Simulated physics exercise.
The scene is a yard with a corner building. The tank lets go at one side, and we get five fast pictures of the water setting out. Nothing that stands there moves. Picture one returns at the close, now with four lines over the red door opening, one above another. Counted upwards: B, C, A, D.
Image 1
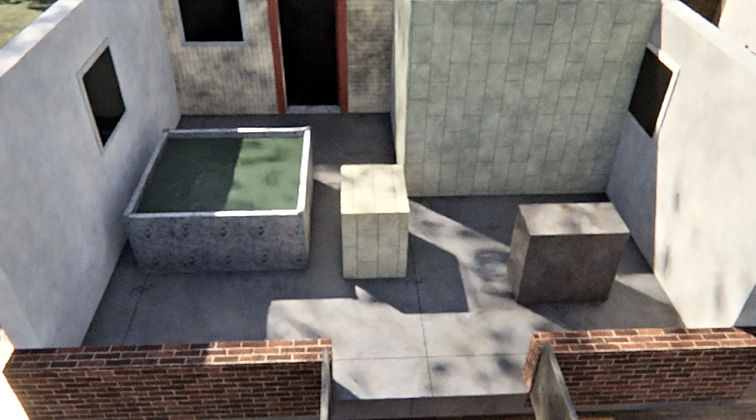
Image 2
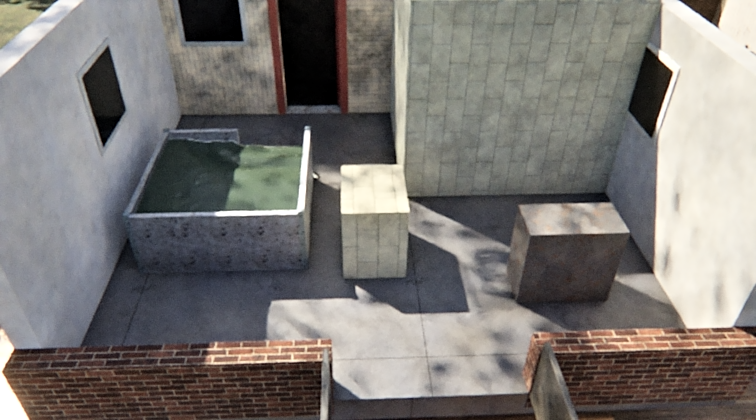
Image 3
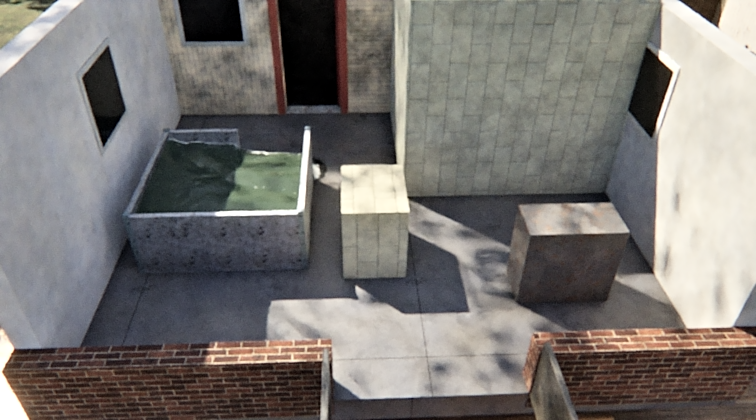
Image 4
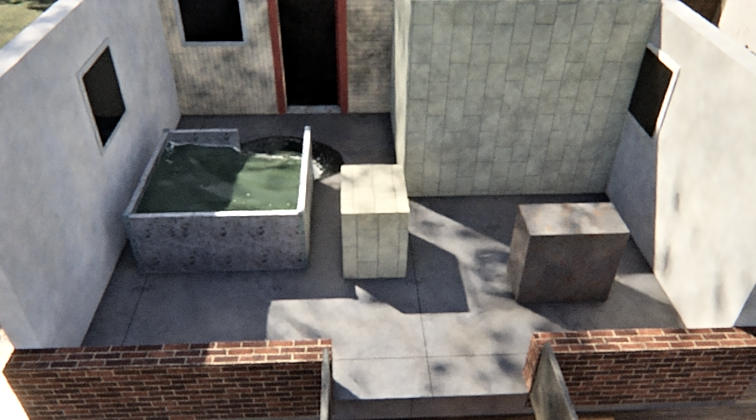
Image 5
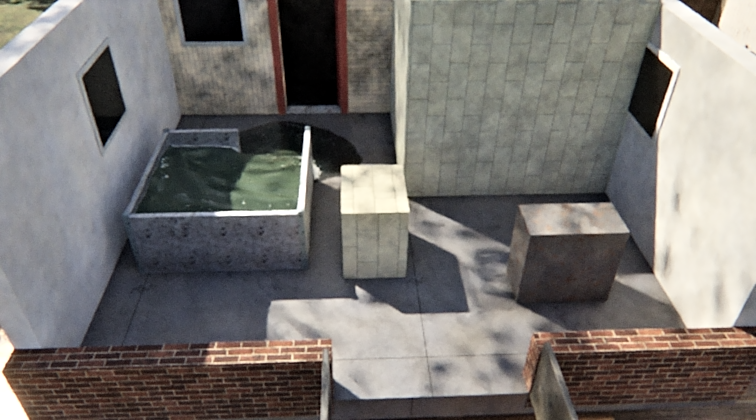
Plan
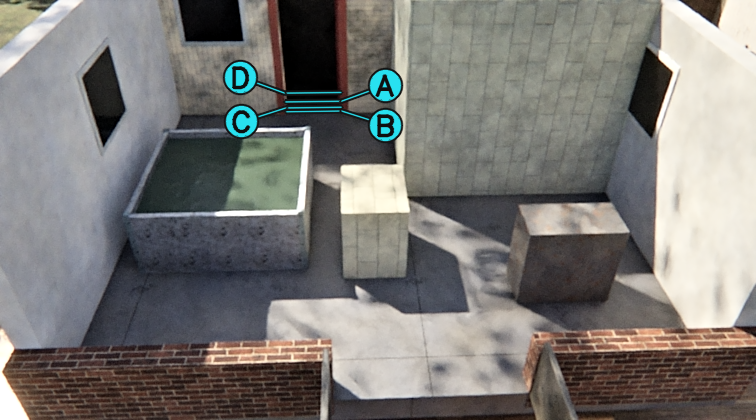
We see a walled yard with a tank of green water; part of the tank's back wall is suddenly gone, the water sloshes and its level lowers, and a dark wet patch spreads across the paving behind it.
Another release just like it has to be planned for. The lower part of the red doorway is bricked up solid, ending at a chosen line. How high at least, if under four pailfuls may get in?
Line D just does it.
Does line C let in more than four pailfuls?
Yes.
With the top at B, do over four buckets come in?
Yes.
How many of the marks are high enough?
One of them.
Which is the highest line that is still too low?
Here it is line A.
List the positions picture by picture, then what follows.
The first frame shows water in the tank at rest, its middle at (228, 173); foot of the red doorway at (314, 113); open gate at (433, 332).
In the second frame, water covers 1 % of the ground, its front hidden from here.
In the third frame, water covers 3 % of the ground, its front hidden from here.
The fourth frame shows front seen at (271, 138), 7 % of the ground wet.
The fifth frame shows front seen at (274, 124), 12 % of the ground wet.
On the marked copy, A at (313, 101); B at (314, 111); C at (313, 107); D at (312, 92); from the bottom up B, C, A, D.
Choosing A, about 12 bucketfuls get in.
Choosing B, dozens of bucketfuls pour in.
Choosing C, dozens of bucketfuls pour in.
Choosing D, a splash gets over, under a bucket.
